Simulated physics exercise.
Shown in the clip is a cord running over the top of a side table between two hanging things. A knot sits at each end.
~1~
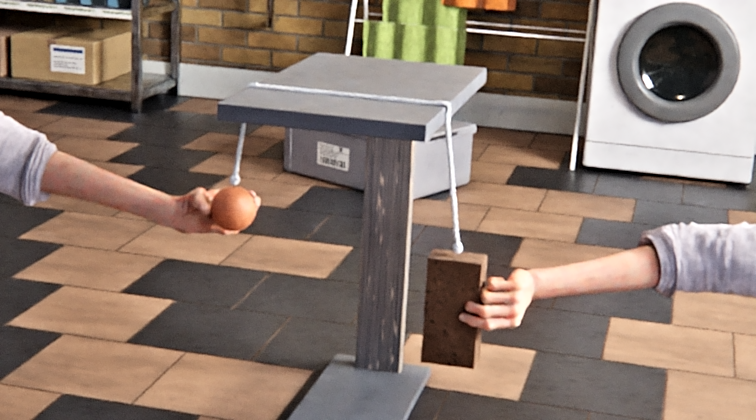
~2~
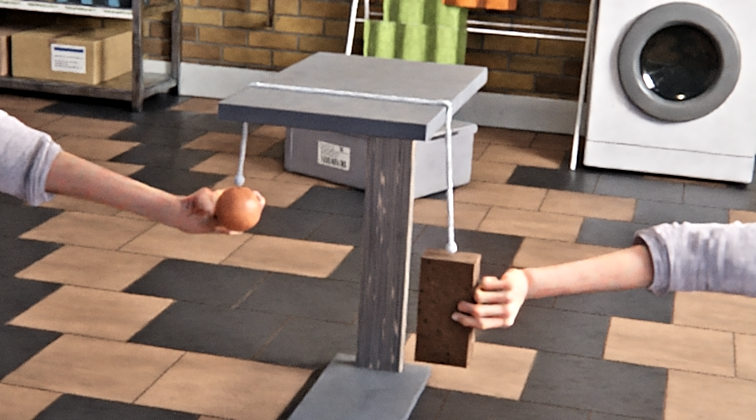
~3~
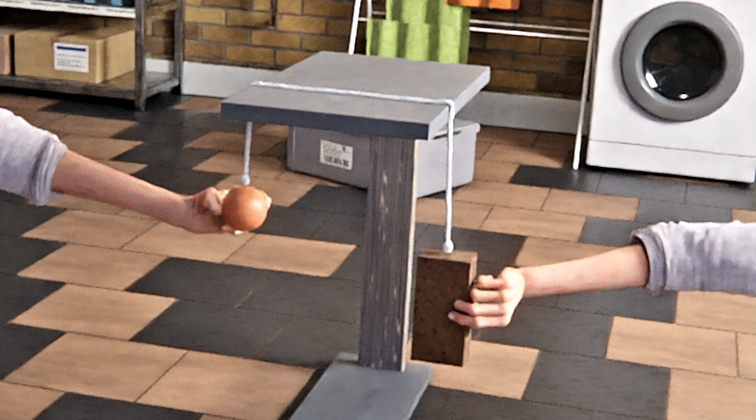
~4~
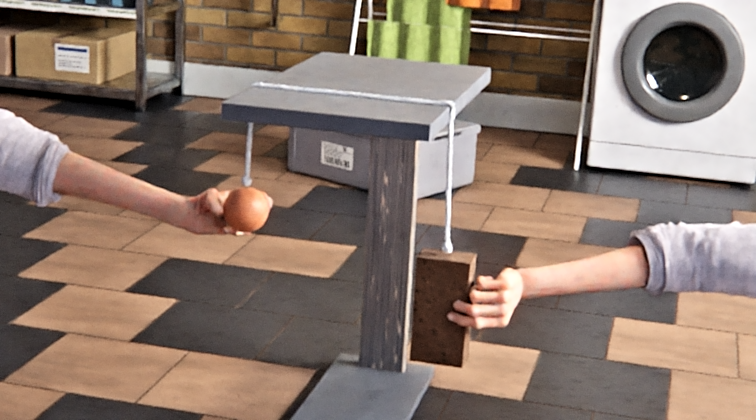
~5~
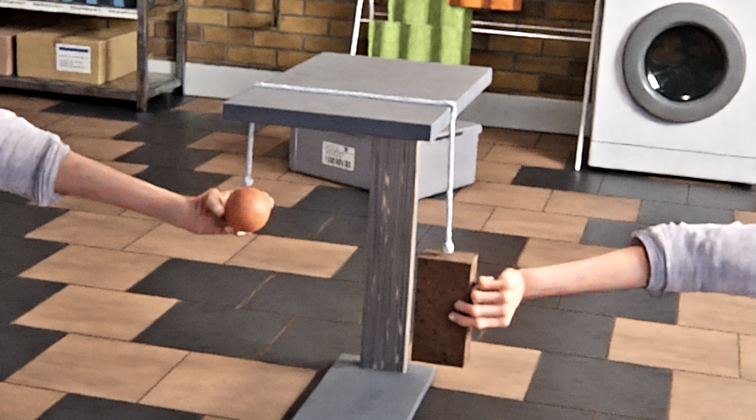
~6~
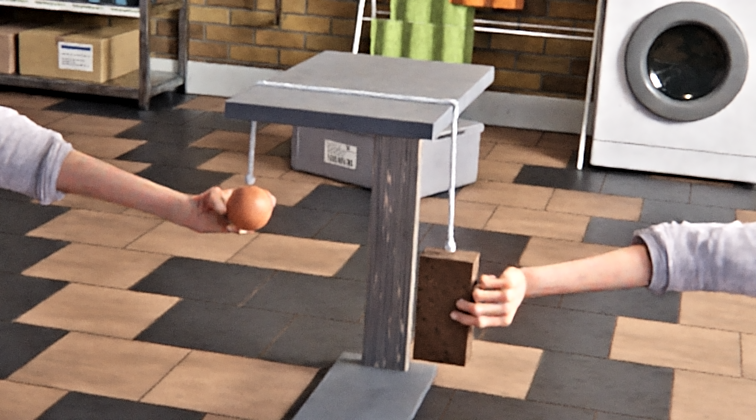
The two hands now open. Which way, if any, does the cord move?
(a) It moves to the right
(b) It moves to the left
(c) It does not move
It moves to the right (a).
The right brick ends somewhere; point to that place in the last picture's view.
I'd say it finishes somewhere around (419, 414).
Then, 0.74 s later than the last view, left orange pulled up onto the top near (448, 69); right brick down on the floor near (411, 410).
Then, 1.24 s later than the last view, left orange down on the floor; right brick down on the floor near (418, 413).
Finally, left orange down on the floor; right brick down on the floor near (419, 414). The cord is pulled to the right.
